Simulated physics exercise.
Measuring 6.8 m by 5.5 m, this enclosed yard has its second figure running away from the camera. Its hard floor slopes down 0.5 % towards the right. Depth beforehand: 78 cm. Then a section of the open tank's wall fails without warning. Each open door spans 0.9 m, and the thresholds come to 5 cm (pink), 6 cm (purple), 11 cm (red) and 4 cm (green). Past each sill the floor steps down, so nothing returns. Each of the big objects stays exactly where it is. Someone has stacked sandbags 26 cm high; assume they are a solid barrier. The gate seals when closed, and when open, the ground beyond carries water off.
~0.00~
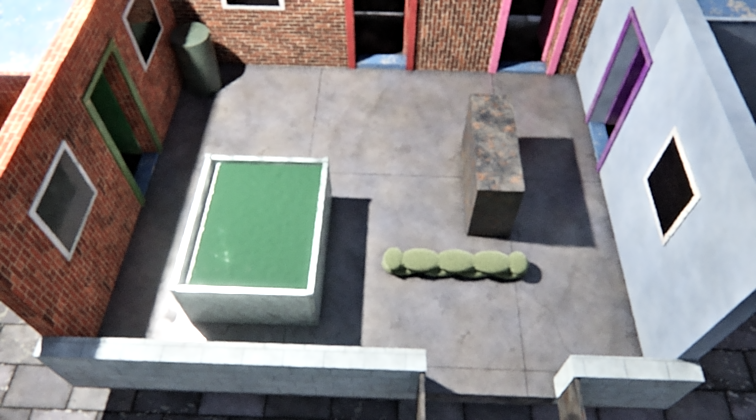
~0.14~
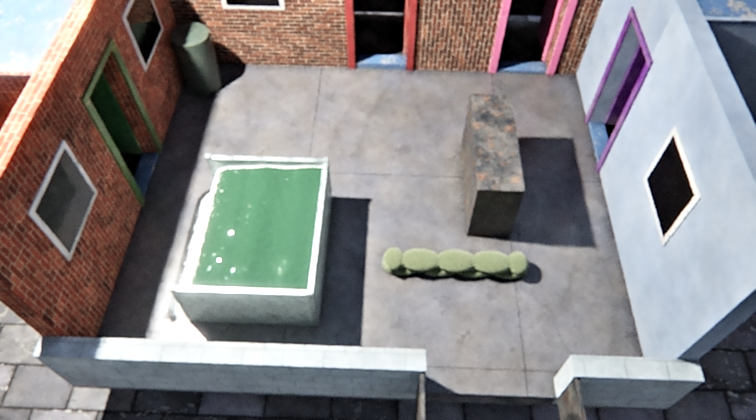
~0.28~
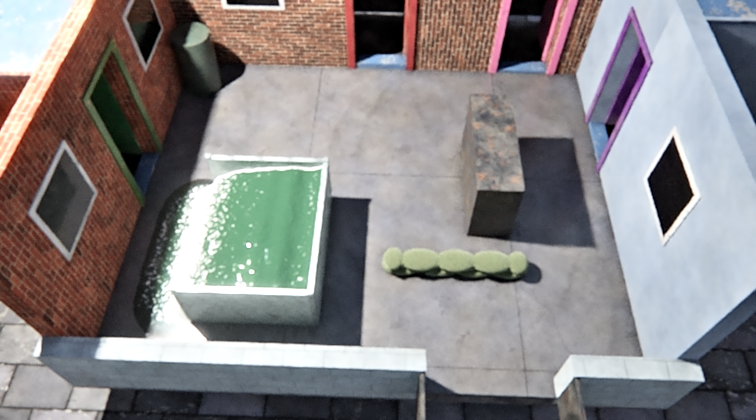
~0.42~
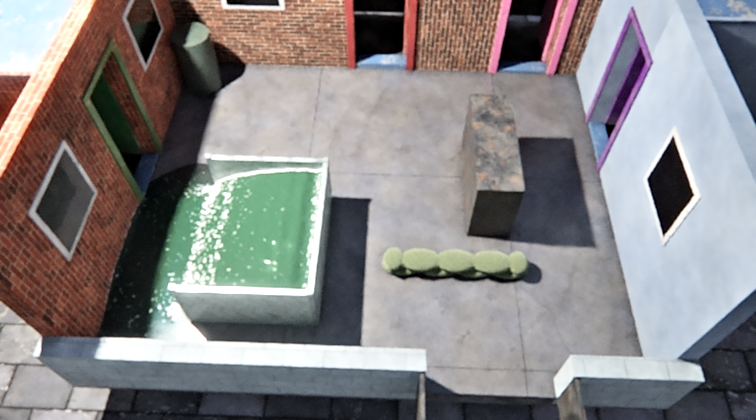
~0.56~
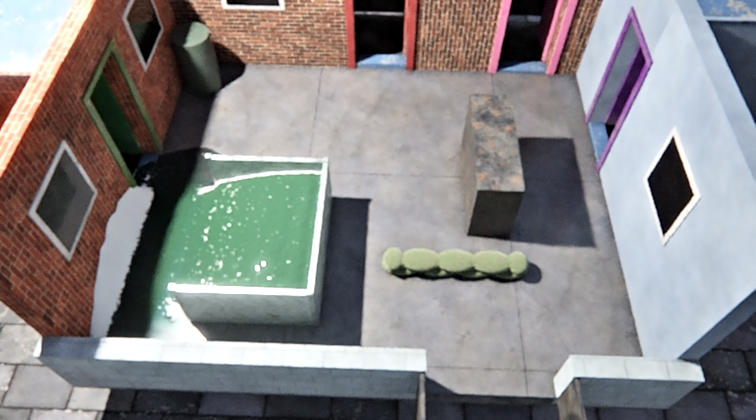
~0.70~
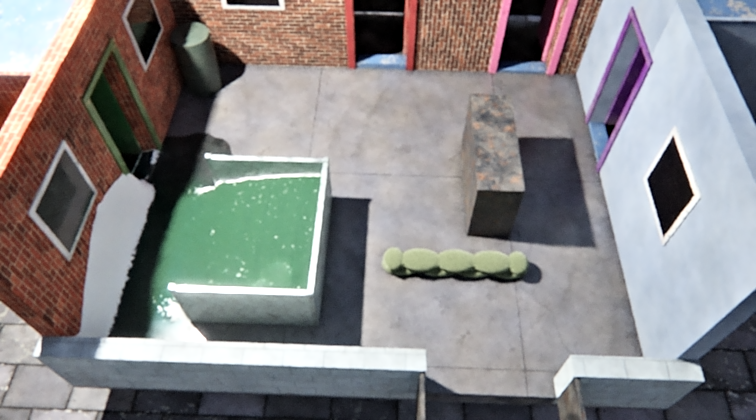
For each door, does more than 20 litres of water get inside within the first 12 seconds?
As I see it, pink door: Limit crossed; purple door: Limit crossed; red door: Limit not crossed; green door: Limit crossed.
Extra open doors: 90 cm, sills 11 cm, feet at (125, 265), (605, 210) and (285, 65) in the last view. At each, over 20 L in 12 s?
Note, doorways in listed order: Goes beyond, stays short, stays short.
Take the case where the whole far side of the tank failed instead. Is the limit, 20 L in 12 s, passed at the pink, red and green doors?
At pink the amount is higher than the mark, at red it is higher than the mark, and at green it is higher than the mark.
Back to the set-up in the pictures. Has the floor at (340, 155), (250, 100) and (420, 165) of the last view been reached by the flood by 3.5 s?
Listed in turn: Spared so far / swamped / spared so far.
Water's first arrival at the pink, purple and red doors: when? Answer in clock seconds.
Arrival times: Pink 4.0 seconds, purple 4.5 seconds, red 2.8 seconds.
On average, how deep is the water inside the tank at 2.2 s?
It averages close to 19 cm.
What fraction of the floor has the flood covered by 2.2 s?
Covered: Roughly 30 per cent.
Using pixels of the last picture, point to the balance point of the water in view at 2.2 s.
The water's centre sits at about (209, 247).
After 1.4 s water covers 15 % of the floor and is deepest (63 cm) near (95, 345); pink door not reached, purple door not reached, red door not reached, green door 24 cm at the sill, 101 L in.
After 2.2 s water covers 30 % of the floor and is deepest (38 cm) near (90, 359); pink door not reached, purple door not reached, red door not reached, green door 16 cm at the sill, 193 L in.
After 3.5 s water covers 50 % of the floor and is deepest (22 cm) near (632, 366); pink door not reached, purple door not reached, red door 7 cm at the sill, 0 L in, green door 11 cm at the sill, 249 L in.
After 7.0 s water covers 85 % of the floor and is deepest (14 cm) near (95, 345); pink door 8 cm at the sill, 2 L in, purple door 12 cm at the sill, 16 L in, red door 5 cm at the sill, 0 L in, green door 8 cm at the sill, 309 L in.
After 12.0 s water covers 90 % of the floor and is deepest (10 cm) near (625, 338); pink door 8 cm at the sill, 57 L in, purple door 9 cm at the sill, 60 L in, red door 3 cm at the sill, 0 L in, green door 4 cm at the sill, 326 L in.
